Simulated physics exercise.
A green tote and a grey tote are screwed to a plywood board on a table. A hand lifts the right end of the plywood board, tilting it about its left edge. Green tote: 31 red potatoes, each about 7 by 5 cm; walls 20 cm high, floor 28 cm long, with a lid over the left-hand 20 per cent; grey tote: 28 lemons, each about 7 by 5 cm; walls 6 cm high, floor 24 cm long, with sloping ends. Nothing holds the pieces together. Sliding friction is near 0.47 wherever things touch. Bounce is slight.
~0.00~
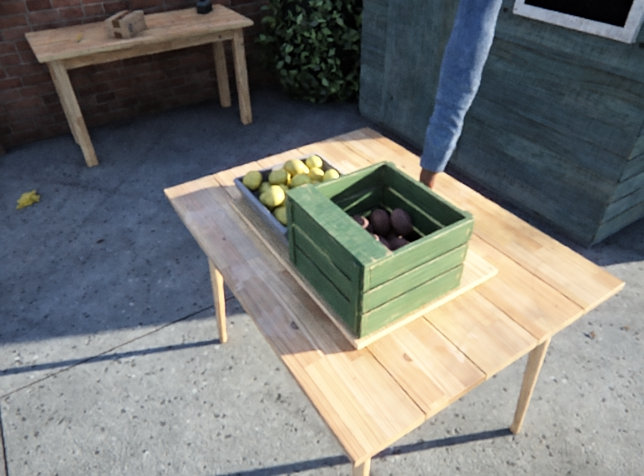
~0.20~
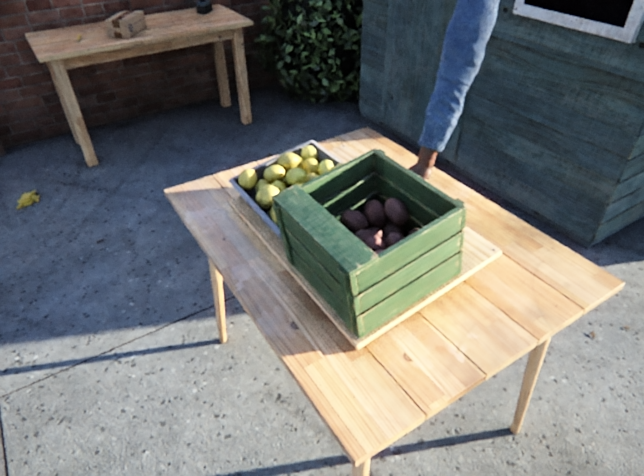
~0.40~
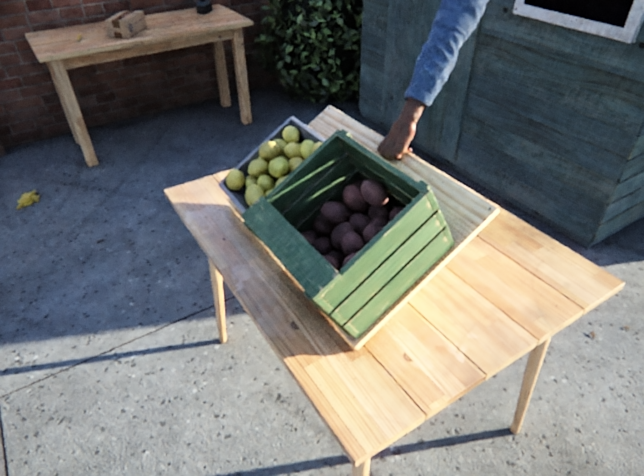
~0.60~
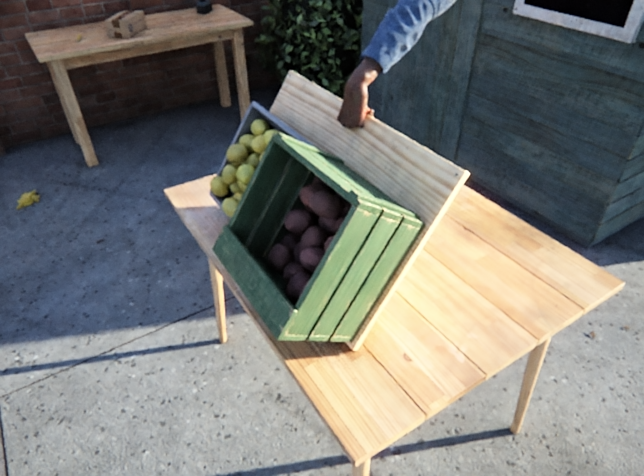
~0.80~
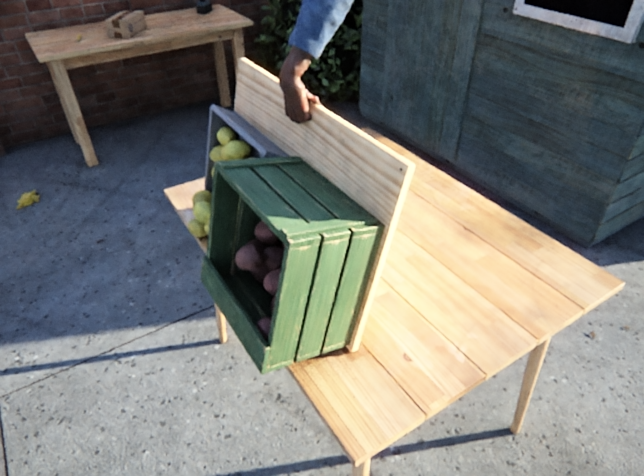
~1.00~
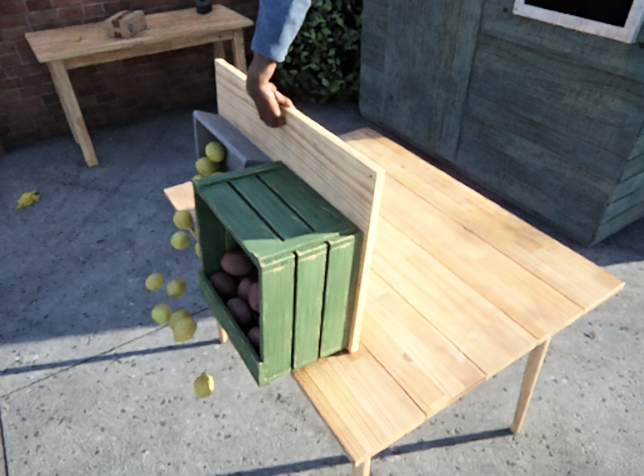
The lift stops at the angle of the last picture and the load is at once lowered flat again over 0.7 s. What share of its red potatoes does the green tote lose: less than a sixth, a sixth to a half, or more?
The green tote loses fewer than one in six of its red potatoes.
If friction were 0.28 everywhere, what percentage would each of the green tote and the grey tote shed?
In that case green tote 0, grey tote 90 per cent.
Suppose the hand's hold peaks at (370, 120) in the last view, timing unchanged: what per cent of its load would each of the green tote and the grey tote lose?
Then green tote 0, grey tote 20 per cent.
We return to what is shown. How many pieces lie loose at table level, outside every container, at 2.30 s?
About 2.
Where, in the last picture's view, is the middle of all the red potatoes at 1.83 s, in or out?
Near (359, 264).
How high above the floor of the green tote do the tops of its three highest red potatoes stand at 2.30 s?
About 14 cm.
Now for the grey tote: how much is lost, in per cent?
About: Grey tote 80 per cent.
After 1.21 s, tilt 67°; 0 of 31 out of the green tote and 22 of 28 out of the grey tote.
After 1.47 s, tilt 21°; 0 of 31 out of the green tote and 22 of 28 out of the grey tote.
After 1.83 s, tilt 0°; 1 of 31 out of the green tote and 22 of 28 out of the grey tote.
When it is over (at 2.30 s), 1 of 31 out of the green tote and 22 of 28 out of the grey tote. Asked share, 1 of 31, 3 per cent.
